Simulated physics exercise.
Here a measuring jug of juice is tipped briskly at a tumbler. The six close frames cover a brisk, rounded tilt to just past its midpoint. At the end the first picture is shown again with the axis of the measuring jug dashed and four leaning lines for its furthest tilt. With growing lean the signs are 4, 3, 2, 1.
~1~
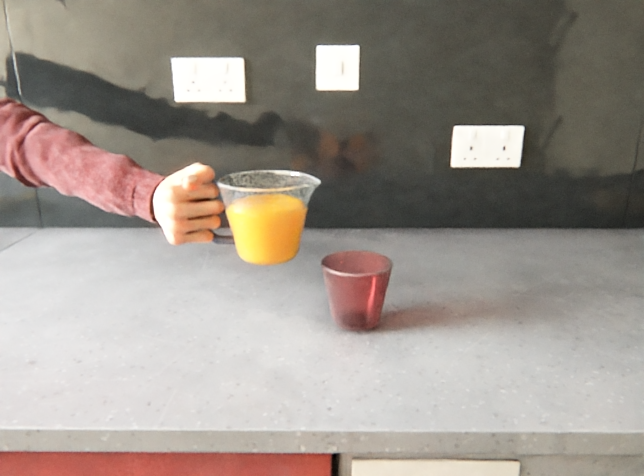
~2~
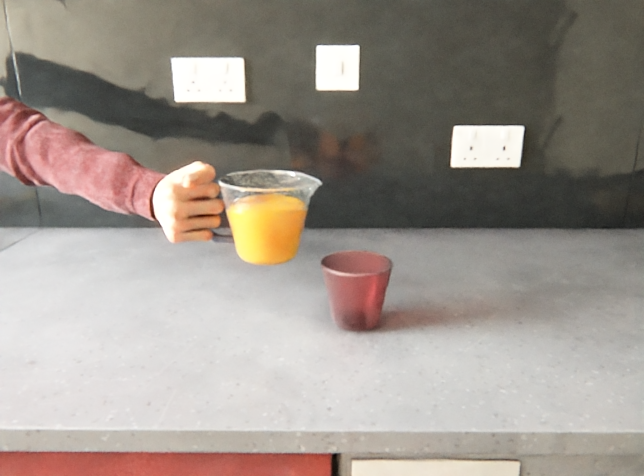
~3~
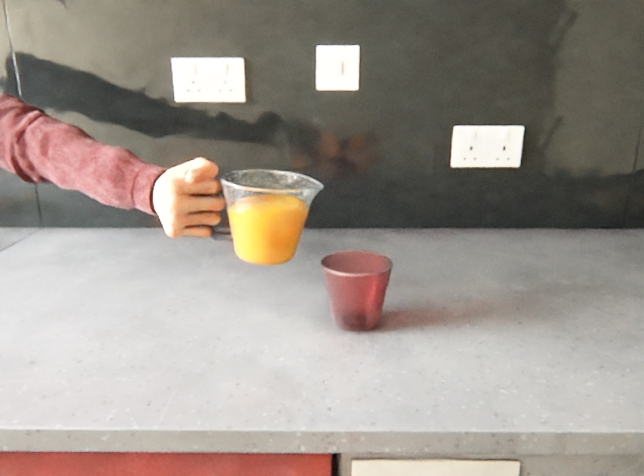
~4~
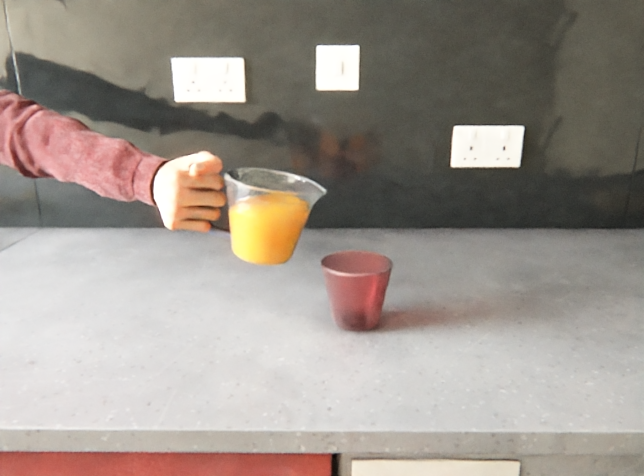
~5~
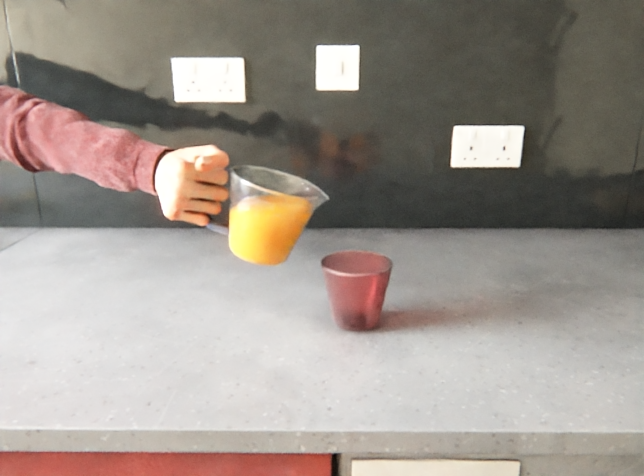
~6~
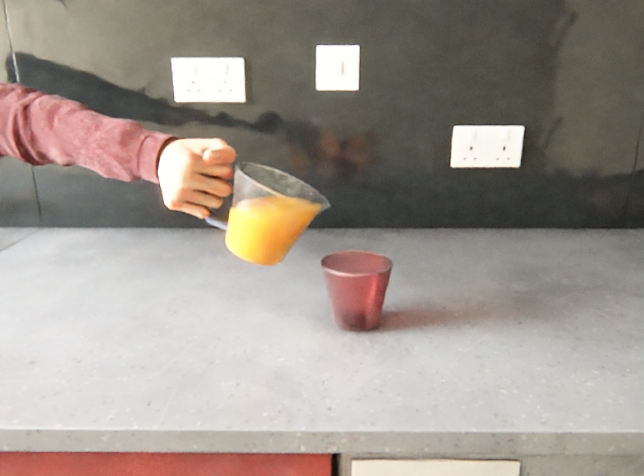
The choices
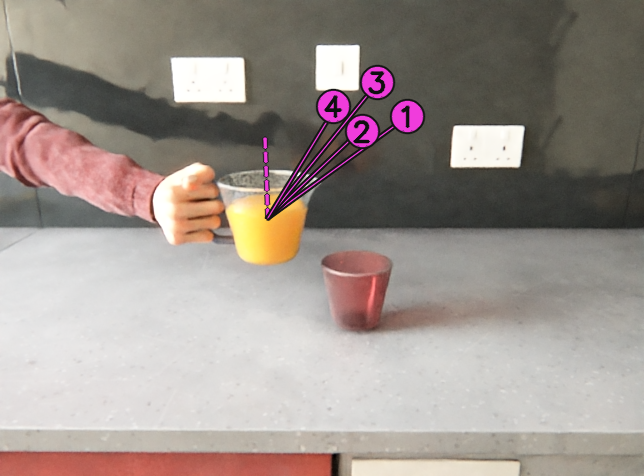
At the start, a hand in a red sleeve holds a clear measuring jug of orange juice upright, above and to the left of a dark red tumbler on a grey counter. The hand then tilts the jug gradually to the right, its lip lowering slightly, while the juice stays inside.
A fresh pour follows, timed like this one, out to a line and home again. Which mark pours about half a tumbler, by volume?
Go for 1.
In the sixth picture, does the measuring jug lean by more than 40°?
No, it does not.
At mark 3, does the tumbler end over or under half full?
Under.
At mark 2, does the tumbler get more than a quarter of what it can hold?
Yes, it does.
On the marked copy, 1 at (394, 126); 2 at (348, 141); 3 at (366, 95); 4 at (326, 122).
With 1, the tumbler ends with about 49 % of what it can hold.
With 2, the tumbler ends with about 31 % of what it can hold.
With 3, the tumbler ends with about 16 % of what it can hold.
With 4, the tumbler ends with about 5 % of what it can hold.
